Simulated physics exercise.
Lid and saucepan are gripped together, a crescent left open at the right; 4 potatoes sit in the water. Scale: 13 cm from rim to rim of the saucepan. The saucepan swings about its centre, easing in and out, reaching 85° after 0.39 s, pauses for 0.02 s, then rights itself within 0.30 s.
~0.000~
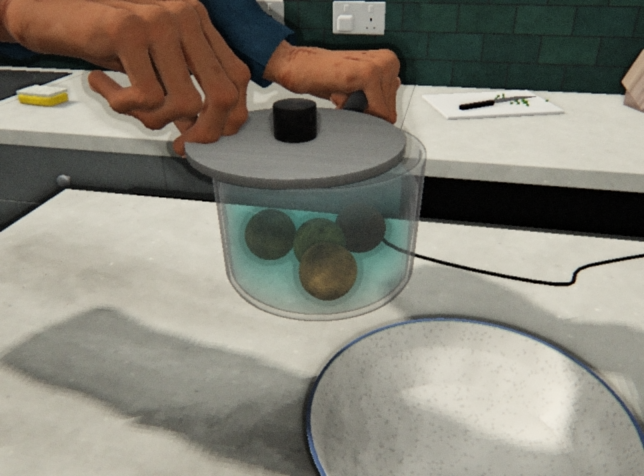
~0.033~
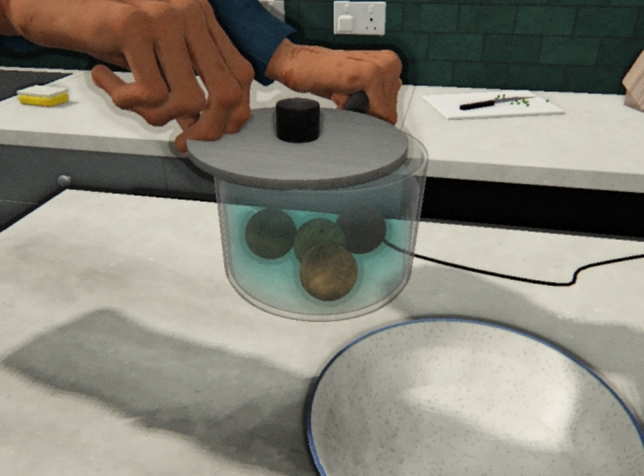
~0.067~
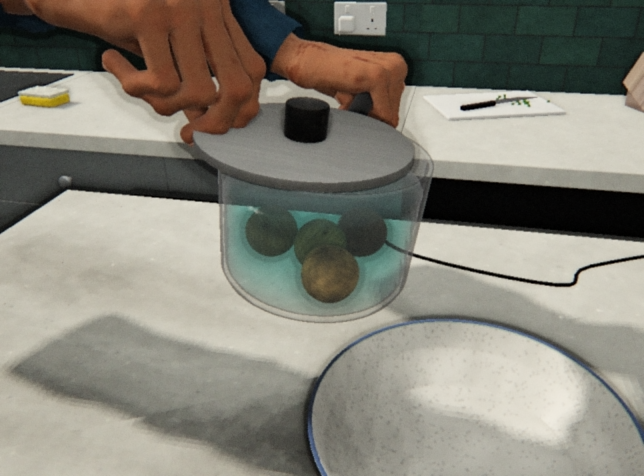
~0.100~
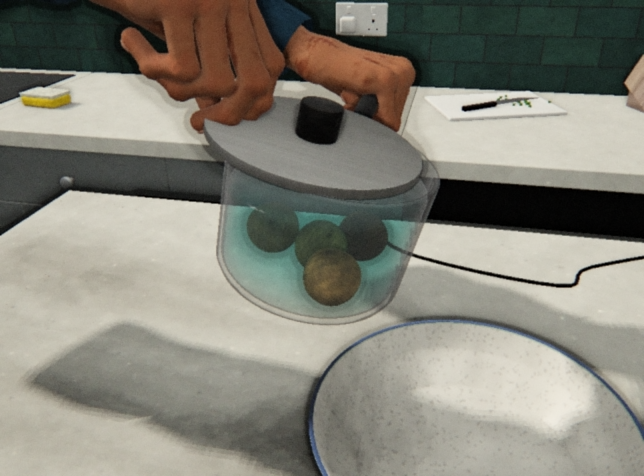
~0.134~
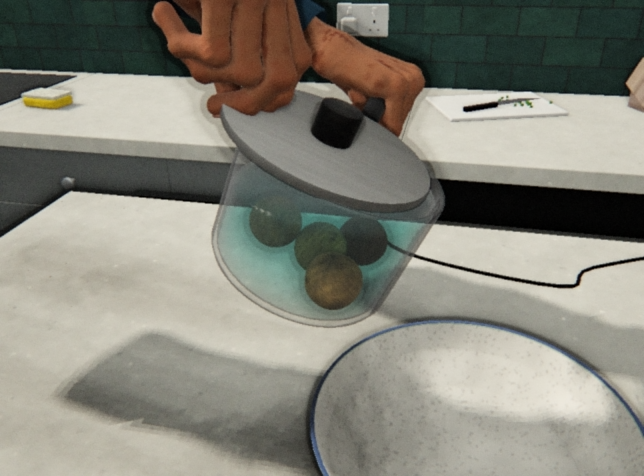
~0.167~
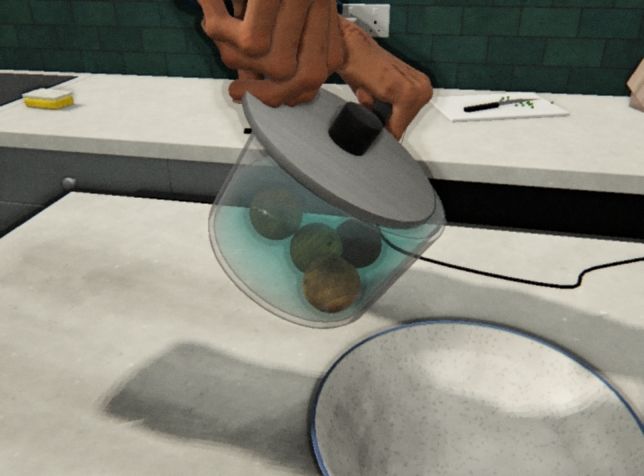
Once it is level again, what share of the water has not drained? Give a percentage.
Some 58 per cent remains.
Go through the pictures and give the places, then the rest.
In the first picture, tilt 0°; pouring edge (424, 158); surface from (226, 170) to (417, 186); the lid's edge is at (402, 147), 10 mm short of the rim.
In the second picture, tilt 2°; pouring edge (425, 161); surface from (227, 170) to (419, 187).
In the third picture, tilt 6°; pouring edge (431, 171); surface from (230, 169) to (423, 190).
In the fourth picture, tilt 13°; pouring edge (436, 185); surface from (232, 169) to (429, 193).
In the fifth picture, tilt 23°; pouring edge (441, 204); surface from (234, 172) to (437, 200).
In the sixth picture, tilt 33°; pouring edge (442, 225); surface from (230, 179) to (438, 209); 1 per cent is over the edge; the lid's edge is at (431, 206), 10 mm short of the rim.
After 0.30 s the tilt is 75° and 87 per cent of the water is still in the saucepan.
After 0.40 s the tilt is 85° and 74 per cent of the water is still in the saucepan.
After 0.51 s the tilt is 65° and 63 per cent of the water is still in the saucepan.
After 0.62 s the tilt is 17° and 58 per cent of the water is still in the saucepan.
In the end 58 per cent of the water is still in the saucepan.
